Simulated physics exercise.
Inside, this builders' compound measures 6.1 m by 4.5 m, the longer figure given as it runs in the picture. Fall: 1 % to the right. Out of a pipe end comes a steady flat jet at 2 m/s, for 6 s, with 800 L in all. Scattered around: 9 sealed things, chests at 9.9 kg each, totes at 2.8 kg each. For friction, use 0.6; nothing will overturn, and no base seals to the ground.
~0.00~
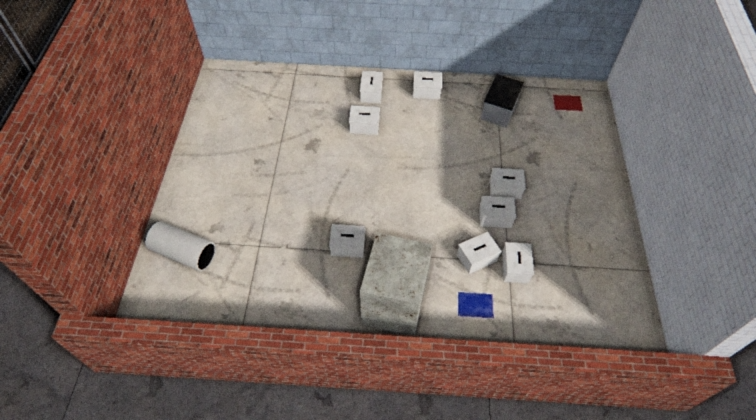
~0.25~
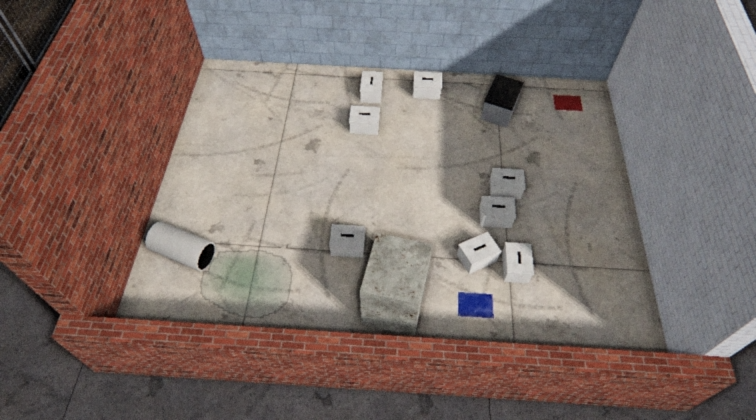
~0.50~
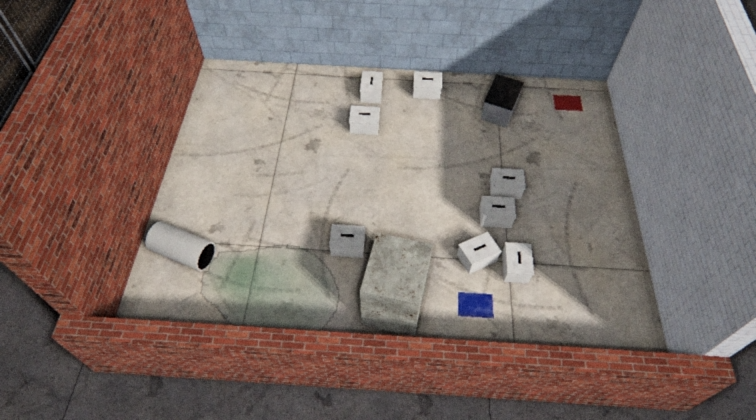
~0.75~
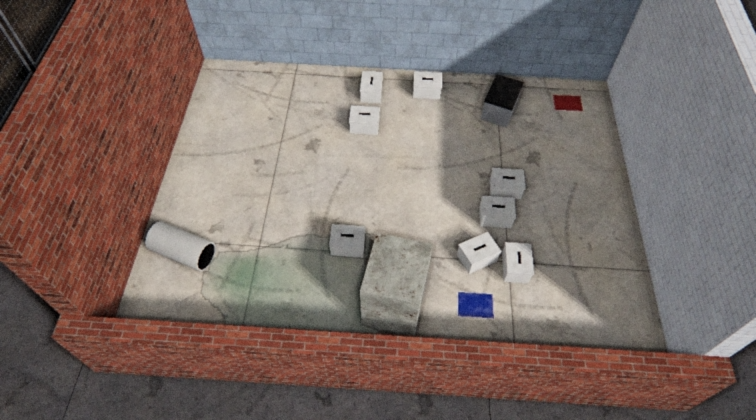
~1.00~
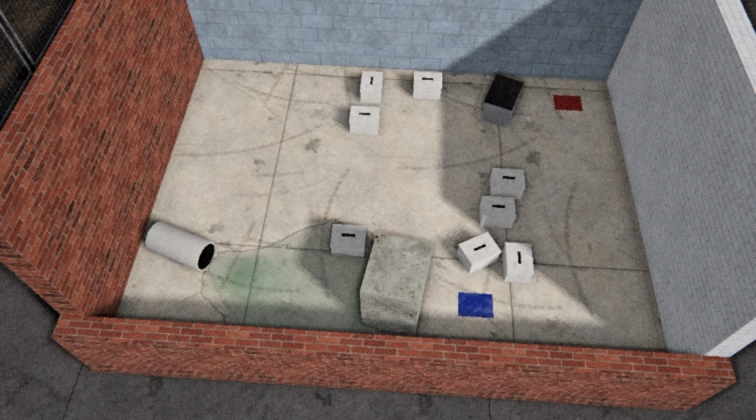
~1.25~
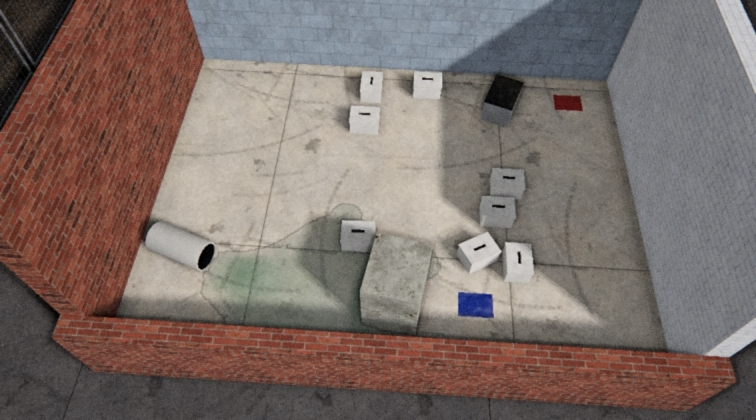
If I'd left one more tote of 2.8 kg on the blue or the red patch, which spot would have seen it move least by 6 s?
The red spot would.
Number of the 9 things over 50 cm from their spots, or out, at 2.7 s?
The count is 1.
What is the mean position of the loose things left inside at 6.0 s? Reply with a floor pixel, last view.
They average out to somewhere around (498, 146).
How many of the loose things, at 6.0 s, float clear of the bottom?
At that instant the tally stands at 4.
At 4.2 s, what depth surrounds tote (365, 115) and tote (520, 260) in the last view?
Close to 0 and 2 centimetres.
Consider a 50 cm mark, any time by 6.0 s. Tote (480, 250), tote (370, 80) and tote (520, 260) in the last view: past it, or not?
In sequence: Beyond the mark / within the mark / beyond the mark.
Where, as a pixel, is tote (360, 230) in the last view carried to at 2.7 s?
Look for it near (435, 175).
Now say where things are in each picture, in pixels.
In the first picture, a tote at (347, 236) rests on the ground; a chest at (504, 91), on the bottom; the blue patch at (476, 305); the red patch at (568, 103); 0.0 m2 under water; 0 of 9 have shifted.
In the second picture, a tote at (347, 236) rests on the ground; a chest at (504, 91), on the bottom; the blue patch at (476, 305); the red patch at (568, 103); 0.6 m2 under water; 0 of 9 have shifted.
In the third picture, a tote at (347, 236), on the bottom; a chest at (504, 91) rests on the ground; the blue patch at (476, 305); the red patch at (568, 103); water covers 1.4 m2; 0 of 9 have shifted.
In the fourth picture, a tote at (347, 236), on the bottom; a chest at (504, 91) rests on the ground; the blue patch at (476, 305); the red patch at (568, 103); water covers 2.2 m2; 0 of 9 have shifted.
In the fifth picture, a tote at (348, 236) rests on the ground; a chest at (504, 91), on the bottom; the blue patch at (476, 305); the red patch at (568, 103); water covers 2.6 m2; 0 of 9 have shifted.
In the sixth picture, a tote at (358, 231) rests on the ground, 14 cm from its start; a chest at (504, 91), on the bottom; the blue patch at (476, 305); the red patch at (568, 103); 3.2 m2 under water; 1 of 9 have shifted.
After 1.8 s on blue it would be 0 cm off in 1 cm of water; on red it would be 0 cm off in 0 cm of water.
After 2.7 s on blue it would be 10 cm off in 3 cm of water; on red it would be 0 cm off in 0 cm of water.
After 4.2 s on blue it would be 66 cm off in 3 cm of water; on red it would be 0 cm off in 0 cm of water.
After 6.0 s on blue it would be 177 cm off in 6 cm of water; on red it would be 0 cm off in 2 cm of water.
